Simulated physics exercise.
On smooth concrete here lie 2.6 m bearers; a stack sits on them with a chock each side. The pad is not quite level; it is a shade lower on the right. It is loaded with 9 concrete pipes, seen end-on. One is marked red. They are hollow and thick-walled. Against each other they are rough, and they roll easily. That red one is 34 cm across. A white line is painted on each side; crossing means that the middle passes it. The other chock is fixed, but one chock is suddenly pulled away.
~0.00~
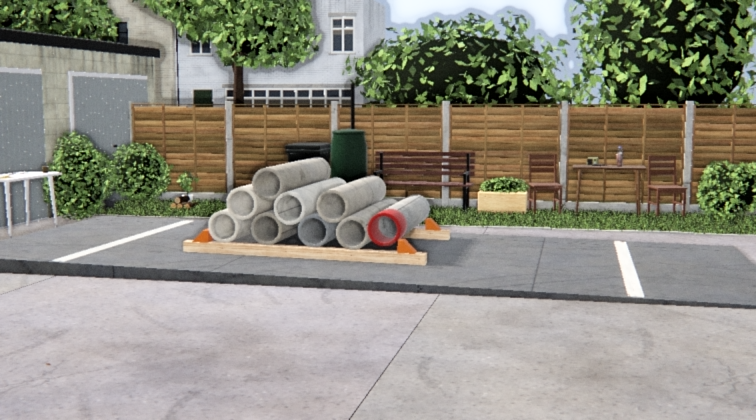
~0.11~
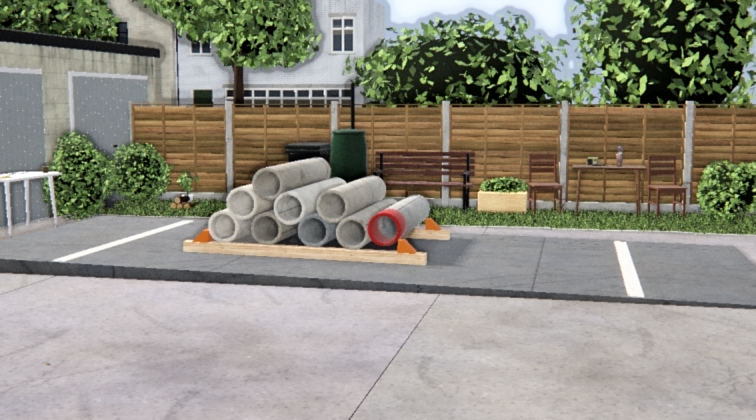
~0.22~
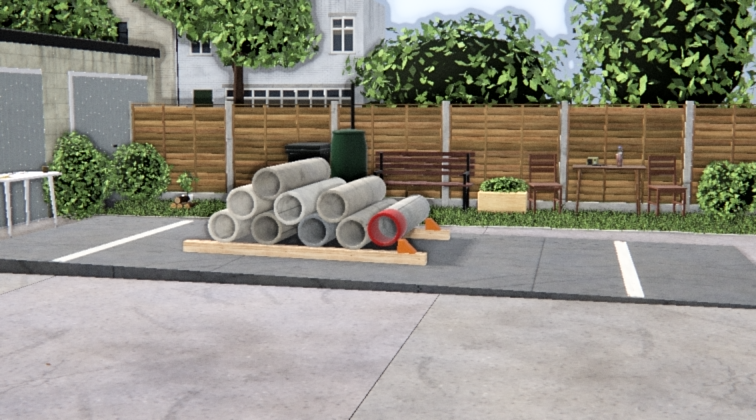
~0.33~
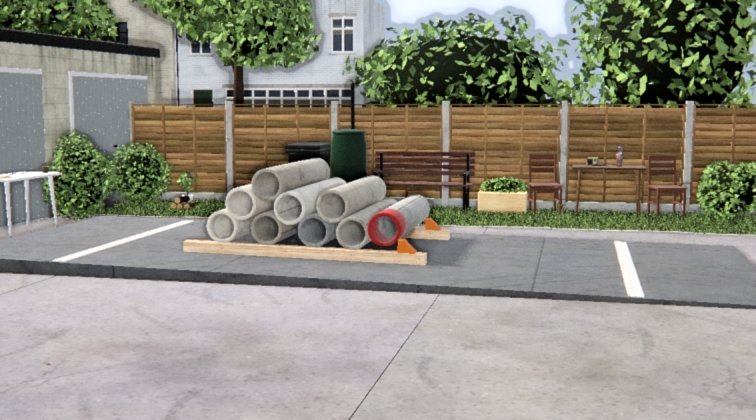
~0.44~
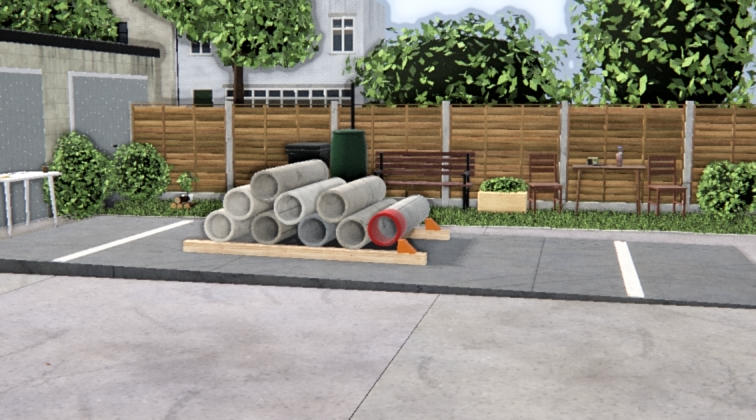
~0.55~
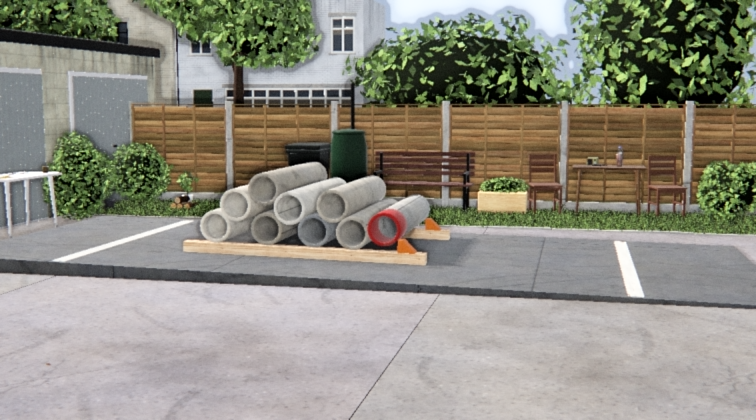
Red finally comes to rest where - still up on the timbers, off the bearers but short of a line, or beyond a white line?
It comes to rest still up on the timbers.
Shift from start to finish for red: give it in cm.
The red one comes to about 0.
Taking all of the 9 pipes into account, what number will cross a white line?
The answer is 1.
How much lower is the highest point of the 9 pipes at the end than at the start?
The top drops by around 20 cm.
After 0.9 s, red is on the bearers, 40 cm from the bearers' right end; 0 of 9 have crossed.
At rest (5.2 s), red is on the bearers, 40 cm from the bearers' right end; 1 of 9 has crossed.
